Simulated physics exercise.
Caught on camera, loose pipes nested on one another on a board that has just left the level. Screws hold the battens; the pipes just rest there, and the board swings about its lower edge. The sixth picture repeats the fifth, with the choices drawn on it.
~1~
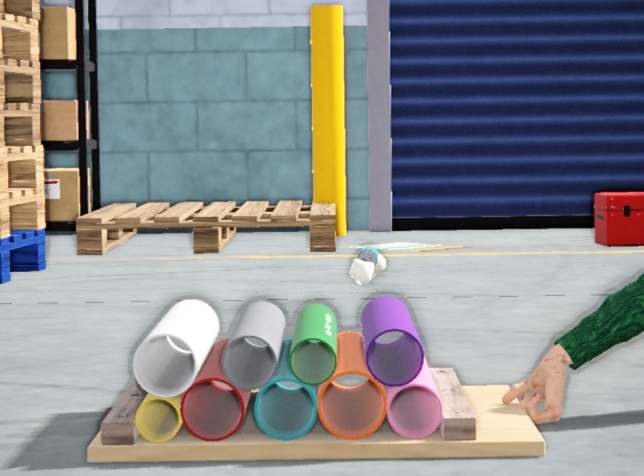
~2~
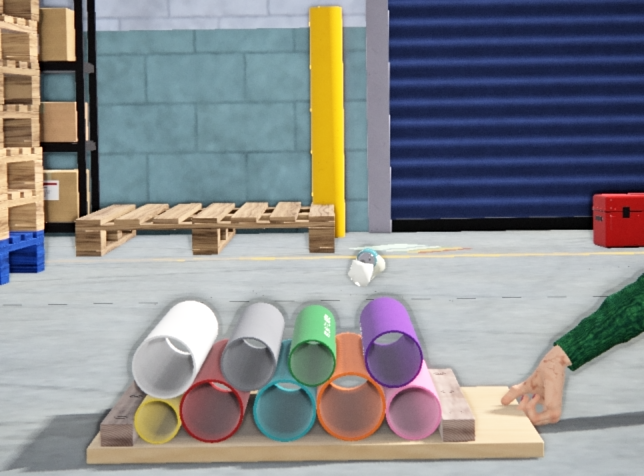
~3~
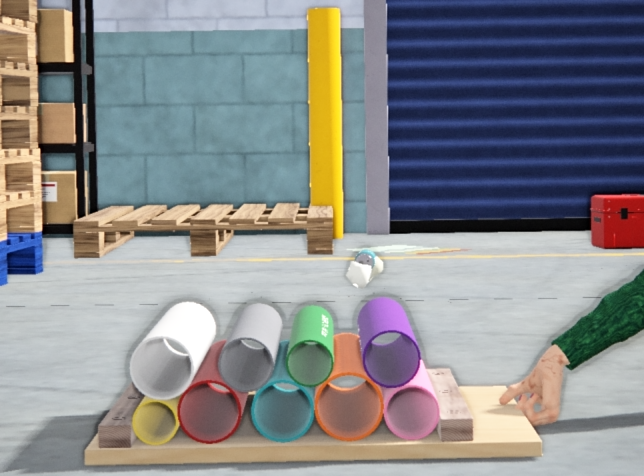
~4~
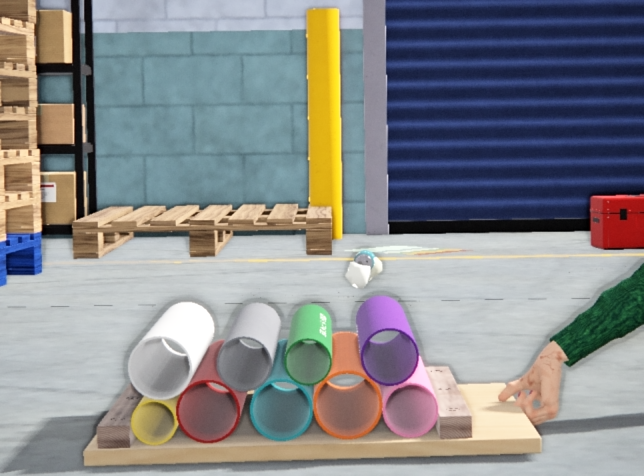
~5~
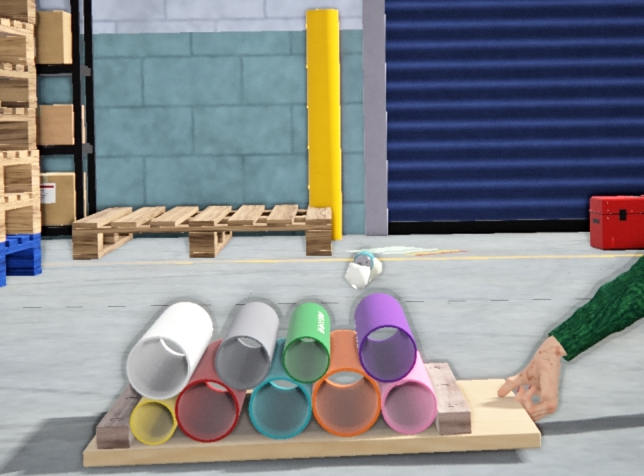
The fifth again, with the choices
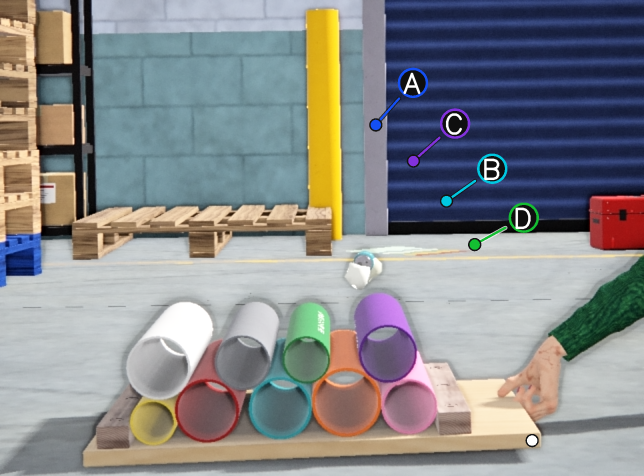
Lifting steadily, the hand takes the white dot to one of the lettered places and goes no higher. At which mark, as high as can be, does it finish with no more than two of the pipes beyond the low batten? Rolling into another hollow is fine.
No higher than D.
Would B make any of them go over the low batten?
Yes, at B.
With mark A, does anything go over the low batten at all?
At A: Yes.
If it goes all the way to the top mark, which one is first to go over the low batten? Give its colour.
It is the white one.
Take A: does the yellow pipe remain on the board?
Yes, with A.
On the marked copy, A at (376, 125); B at (446, 201); C at (414, 161); D at (475, 245); the white dot at (532, 441).
With D. Early on, board at 16°.
Further on, board at 28°.
At the end, board at 28°, one over the low batten (white).
As for the rest, A four over the low batten (white, green, grey, purple); B three over the low batten (white, green, grey); C three over the low batten (white, green, grey).
